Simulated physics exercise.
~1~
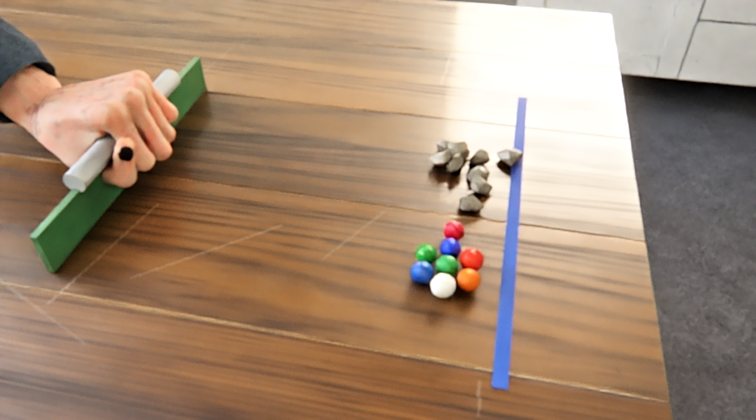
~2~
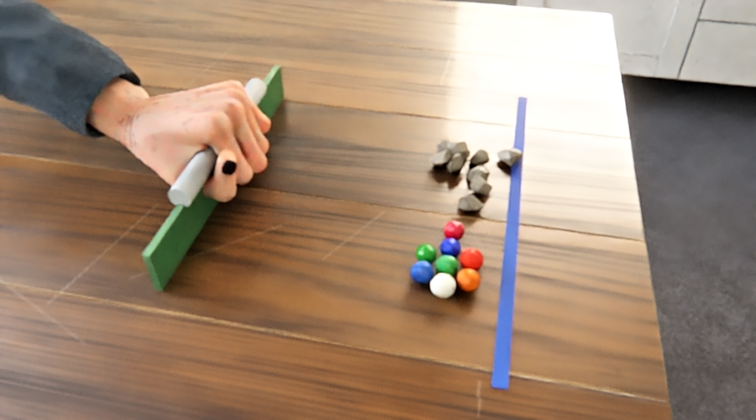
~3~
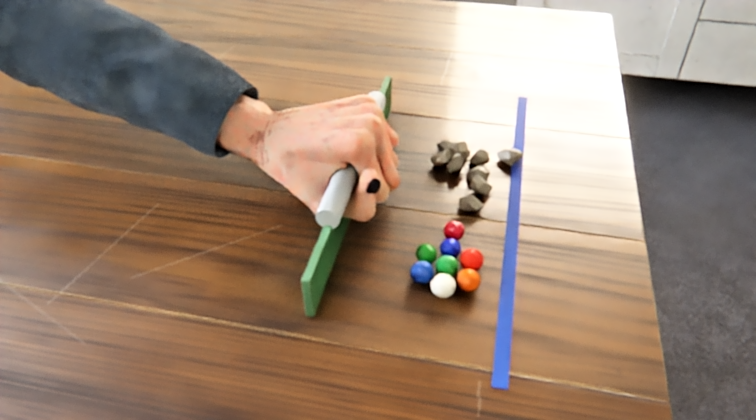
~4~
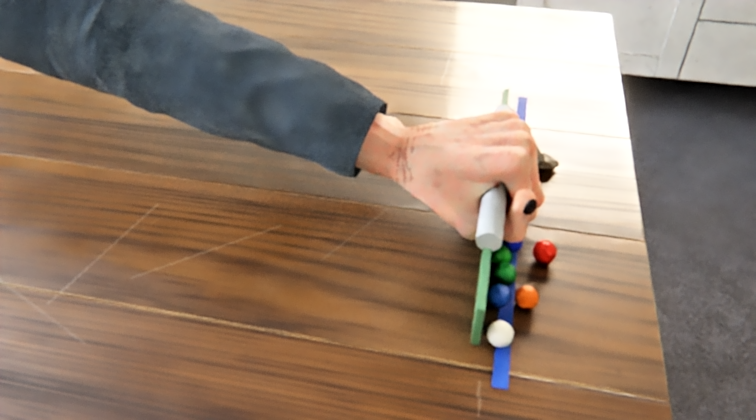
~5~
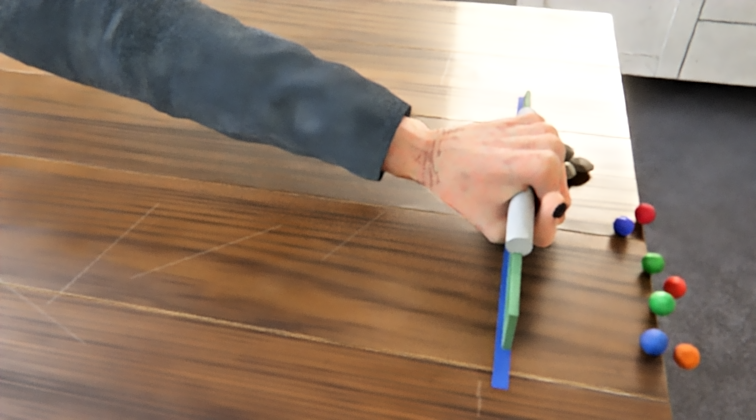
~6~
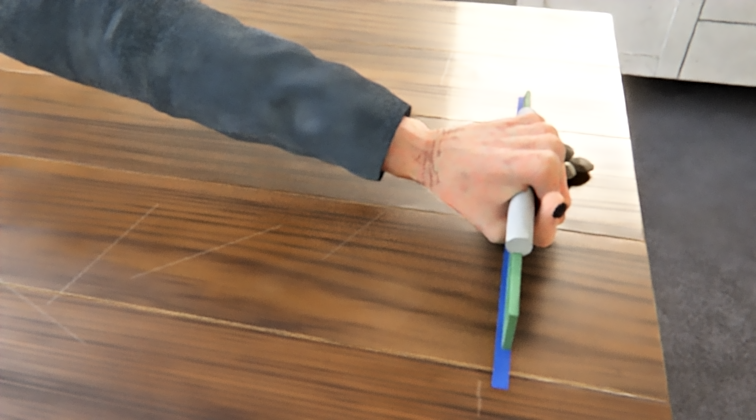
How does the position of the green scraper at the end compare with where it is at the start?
It starts on the left part of the table, well away from the marbles and stones. By the end it stands far to the right, at the blue tape near the table's edge.
